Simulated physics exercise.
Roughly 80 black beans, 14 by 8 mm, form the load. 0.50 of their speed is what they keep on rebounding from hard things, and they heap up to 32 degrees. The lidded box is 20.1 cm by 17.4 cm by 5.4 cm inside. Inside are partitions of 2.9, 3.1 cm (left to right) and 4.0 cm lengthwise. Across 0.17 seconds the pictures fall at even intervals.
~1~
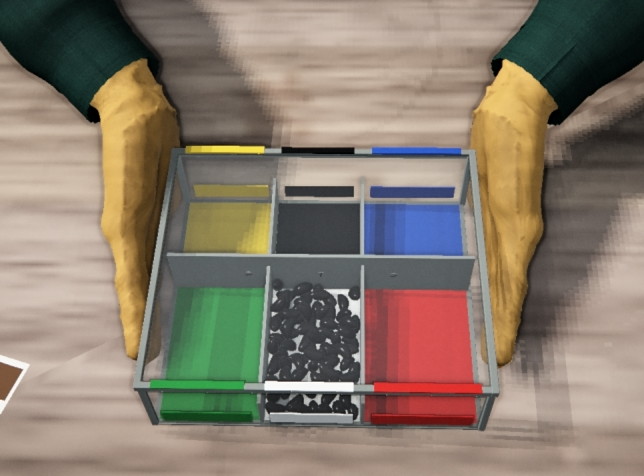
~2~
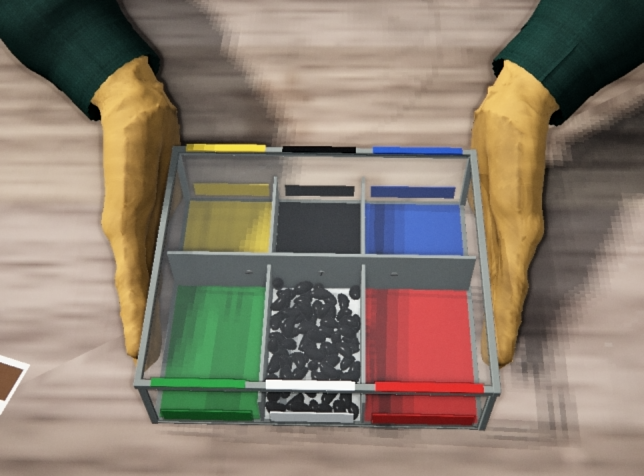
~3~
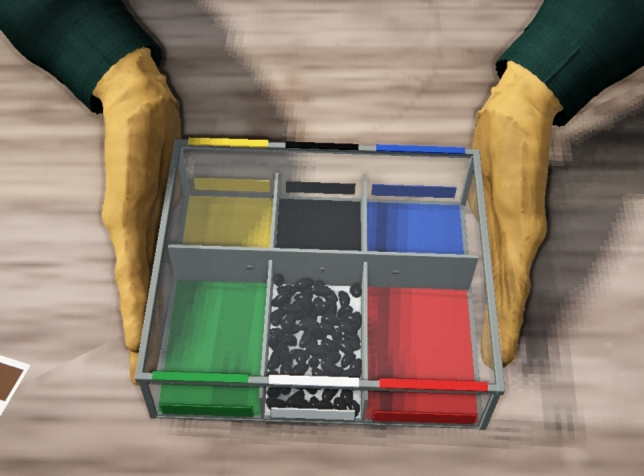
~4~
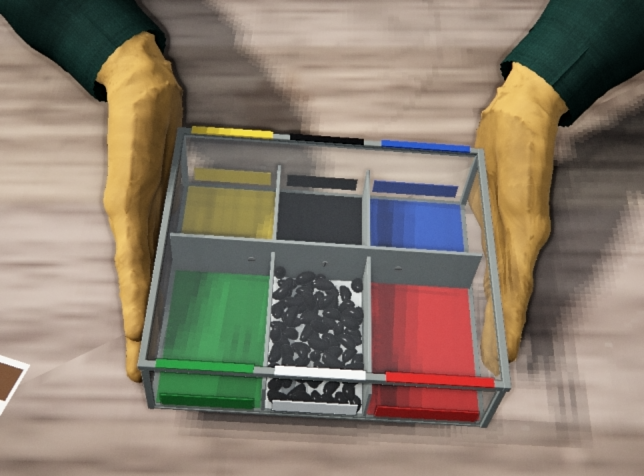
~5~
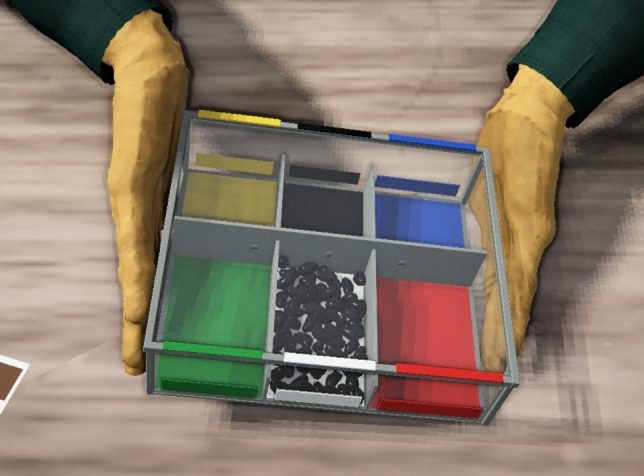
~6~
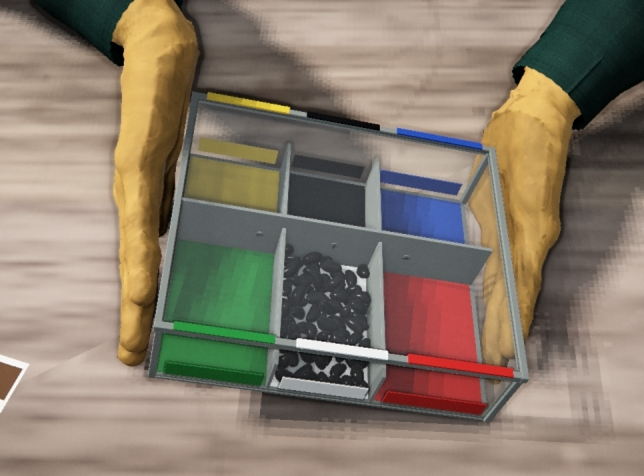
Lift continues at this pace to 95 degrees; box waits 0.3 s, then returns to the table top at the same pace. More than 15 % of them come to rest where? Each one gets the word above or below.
Results: Red above; blue above; green below; yellow below; white above; black below.
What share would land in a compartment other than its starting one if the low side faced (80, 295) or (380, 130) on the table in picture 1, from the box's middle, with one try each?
70 and 55 %.
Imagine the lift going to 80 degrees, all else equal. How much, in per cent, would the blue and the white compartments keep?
Shares: Blue 10 and white 55, in per cent.
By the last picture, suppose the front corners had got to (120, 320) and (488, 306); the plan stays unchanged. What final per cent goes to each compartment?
Red 0, blue 0, green 0, yellow 35, white 55, black 10.
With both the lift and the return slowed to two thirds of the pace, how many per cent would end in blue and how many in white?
In that case the blue compartment would hold 20 per cent and the white one 25 per cent.
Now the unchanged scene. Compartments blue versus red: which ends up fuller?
Fuller: Red.
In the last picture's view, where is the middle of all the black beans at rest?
Est. centre at rest: (435, 312) px.
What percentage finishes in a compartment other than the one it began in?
Around 80 per cent.
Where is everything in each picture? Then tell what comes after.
In the first frame, box tilt 0 degrees, front corners at (141, 383) and (491, 388); white 100 %.
In the second frame, box tilt 1 degrees, front corners at (142, 381) and (493, 388).
In the third frame, box tilt 3 degrees, front corners at (143, 375) and (497, 386).
In the fourth frame, box tilt 6 degrees, front corners at (146, 362) and (503, 383), lowest corner right back.
In the fifth frame, box tilt 10 degrees, front corners at (152, 344) and (511, 379), lowest corner right back.
In the sixth frame, box tilt 15 degrees, front corners at (162, 324) and (520, 374), lowest corner right back; white 100 %.
Then, 0.78 s after the last picture, tilt 95 degrees; red 50 %, blue 15 %, white 35 %.
Then, 1.31 s after the last picture, tilt 52 degrees; red 55 %, blue 25 %, white 20 %.
Then, 1.88 s after the last picture, tilt 0 degrees; red 55 %, blue 25 %, white 20 %.
In the end, red 55 %, blue 25 %, green 0 %, yellow 0 %, white 20 %, black 0 %.
